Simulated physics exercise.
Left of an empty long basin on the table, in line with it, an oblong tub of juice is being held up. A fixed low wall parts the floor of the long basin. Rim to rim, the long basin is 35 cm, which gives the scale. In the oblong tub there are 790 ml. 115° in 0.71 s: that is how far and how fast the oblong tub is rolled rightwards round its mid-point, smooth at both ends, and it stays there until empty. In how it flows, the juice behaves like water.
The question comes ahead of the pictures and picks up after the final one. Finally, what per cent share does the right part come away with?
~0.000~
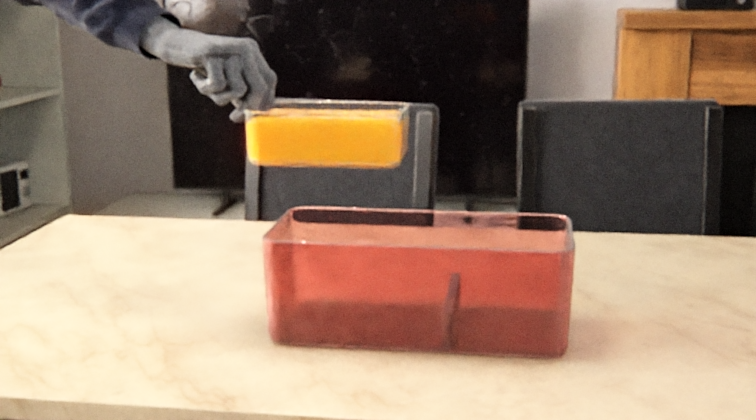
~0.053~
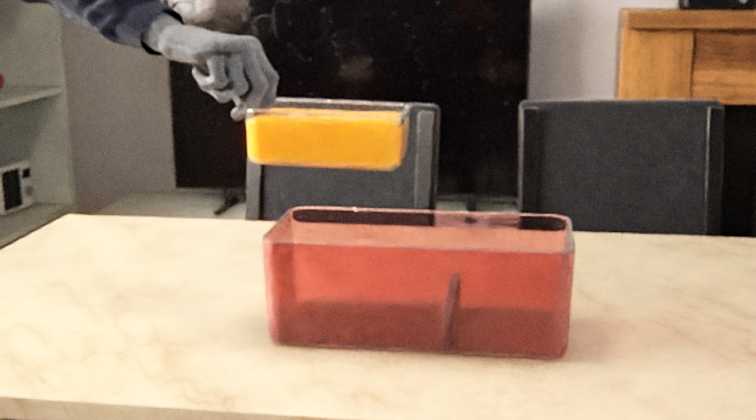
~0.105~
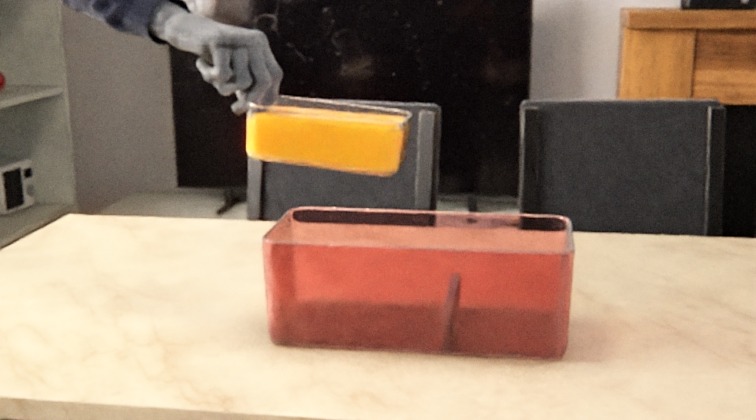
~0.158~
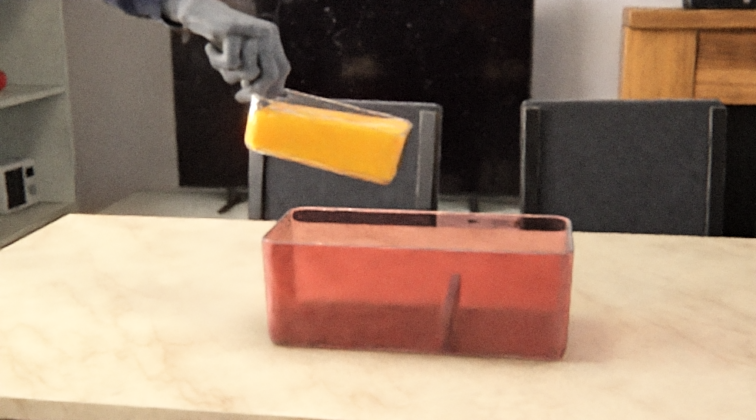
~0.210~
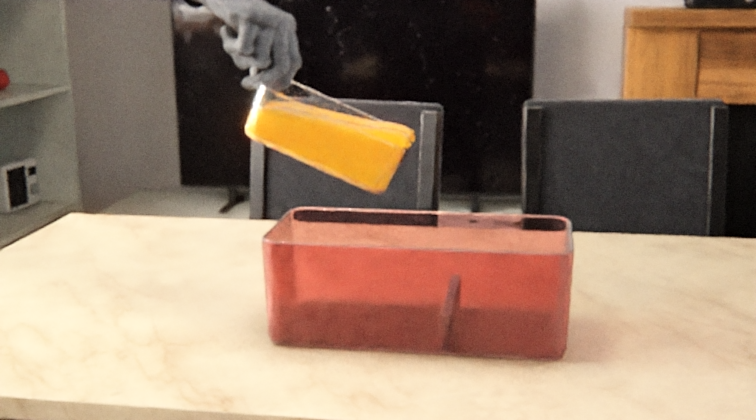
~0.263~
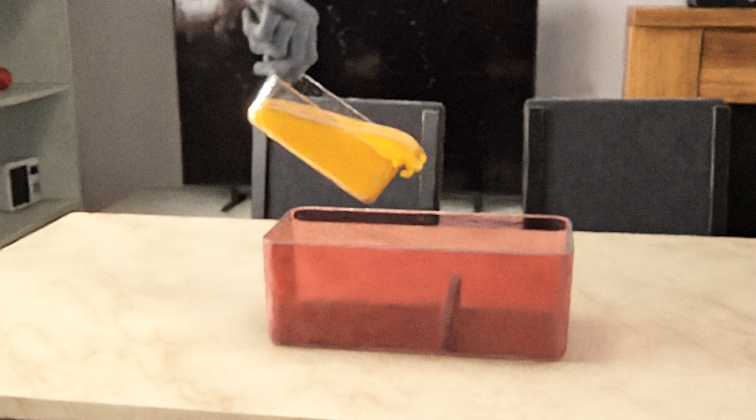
Roughly 39 per cent.
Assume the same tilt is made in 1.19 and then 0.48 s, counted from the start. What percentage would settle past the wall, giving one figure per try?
The first try gives around 60 percent, the second around 15 percent.
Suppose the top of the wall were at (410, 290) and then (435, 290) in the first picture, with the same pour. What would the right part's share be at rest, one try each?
First try about 80 %, second try about 60 %.
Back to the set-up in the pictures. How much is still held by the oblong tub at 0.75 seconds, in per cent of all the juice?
0 per cent or thereabouts.
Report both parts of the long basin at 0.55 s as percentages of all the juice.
Around 42 on the left and around 40 on the right.
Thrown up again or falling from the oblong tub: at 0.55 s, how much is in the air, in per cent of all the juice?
Close to 12 in a hundred.
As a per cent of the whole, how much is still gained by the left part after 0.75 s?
It comes to near 3 per cent.
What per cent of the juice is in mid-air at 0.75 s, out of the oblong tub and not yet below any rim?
Some 6 % is up in the air.
Then, 0.55 s in, the tilt is 101° and 6 per cent is still to pour, 43 is left of the wall and 40 right of it.
Then, 0.75 s in, the tilt is 115° and 0 per cent is still to pour, 55 is left of the wall and 38 right of it.
Then, 0.97 s in, the tilt is 115° and 0 per cent is still to pour, 58 is left of the wall and 39 right of it.
Then, 1.21 s in, the tilt is 115° and 0 per cent is still to pour, 59 is left of the wall and 39 right of it.
Finally, 59 per cent lies left of the wall, 39 right of it and 3 outside.
